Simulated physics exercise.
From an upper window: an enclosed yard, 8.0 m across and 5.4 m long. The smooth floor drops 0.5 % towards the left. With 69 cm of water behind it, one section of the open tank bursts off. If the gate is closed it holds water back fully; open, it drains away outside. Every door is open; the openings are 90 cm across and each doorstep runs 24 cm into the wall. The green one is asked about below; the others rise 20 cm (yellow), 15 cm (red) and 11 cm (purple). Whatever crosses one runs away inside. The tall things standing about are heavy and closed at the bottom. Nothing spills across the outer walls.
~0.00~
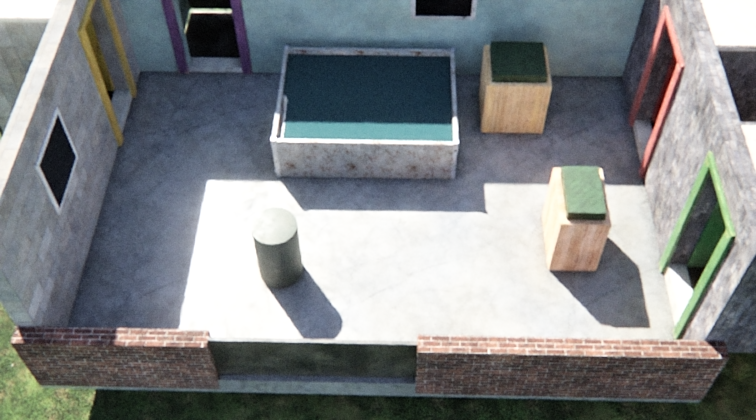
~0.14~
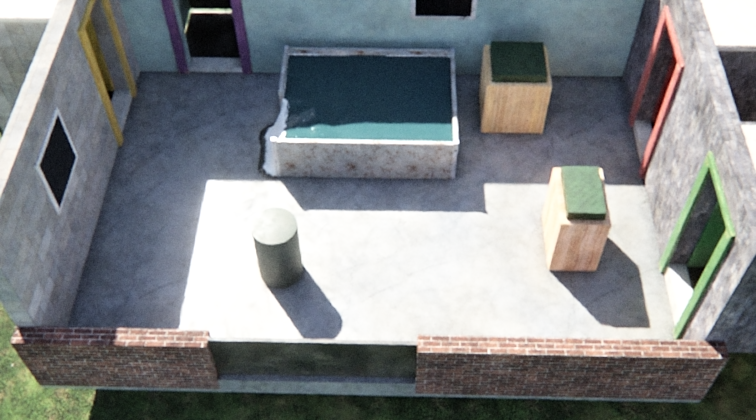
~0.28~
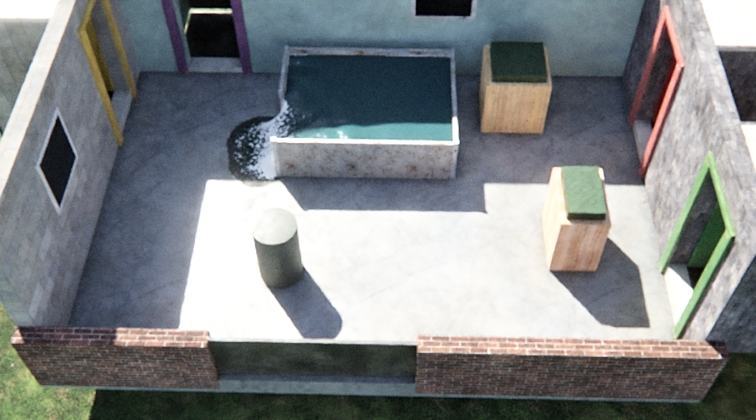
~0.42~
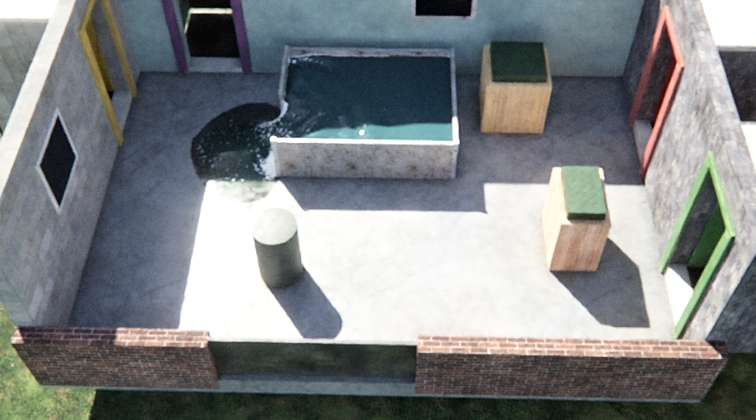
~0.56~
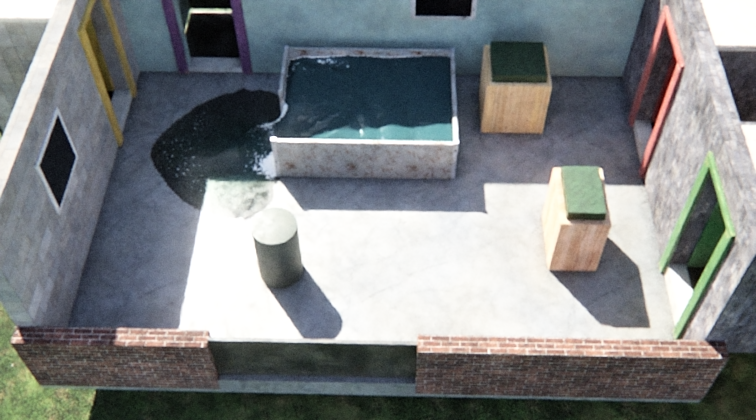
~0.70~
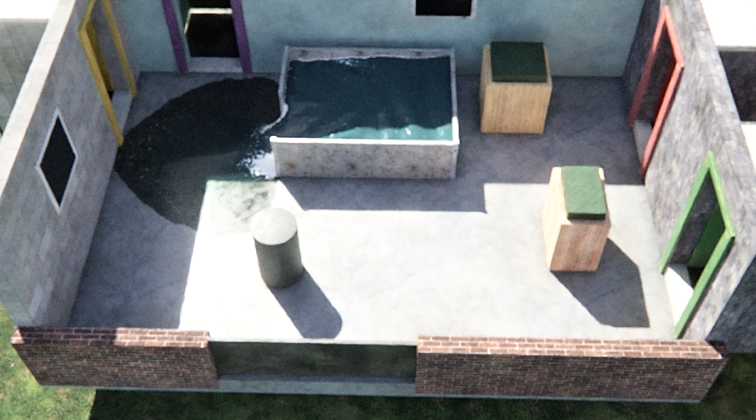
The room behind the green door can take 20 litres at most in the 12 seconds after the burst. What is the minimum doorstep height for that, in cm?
Some 8 cm above the ground.
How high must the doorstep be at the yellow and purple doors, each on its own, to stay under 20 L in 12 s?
About 26 cm at yellow and 10.5 cm at purple.
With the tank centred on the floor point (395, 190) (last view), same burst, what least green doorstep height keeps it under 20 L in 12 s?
About 8.5 cm.
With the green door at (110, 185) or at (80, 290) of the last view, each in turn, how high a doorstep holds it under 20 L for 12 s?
About 26 and 16 cm.
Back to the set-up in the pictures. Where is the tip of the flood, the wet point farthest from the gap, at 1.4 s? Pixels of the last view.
Around (85, 267).
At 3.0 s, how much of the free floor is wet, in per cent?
About 35 per cent.
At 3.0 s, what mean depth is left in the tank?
Roughly 38 cm on average.
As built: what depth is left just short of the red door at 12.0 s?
Roughly 8.5 cm deep.
After 1.4 s water covers 25 % of the floor, deepest (38 cm) near (269, 153); it has not reached the green door.
After 3.0 s water covers 35 % of the floor, deepest (34 cm) near (59, 360); it has not reached the green door.
After 12.0 s water covers 100 % of the floor, deepest (14 cm) near (137, 86); 9 cm at the green door, 0 litres in over its 23 cm doorstep.
At the green door as built, the water arrived by 6.4 s and peaked near 12 cm at 9.6 s.
With a doorstep of 7 cm, 35 litres would have come in within the 12 s; with 10 cm, 4 litres. So under 20 litres takes about 8 cm.
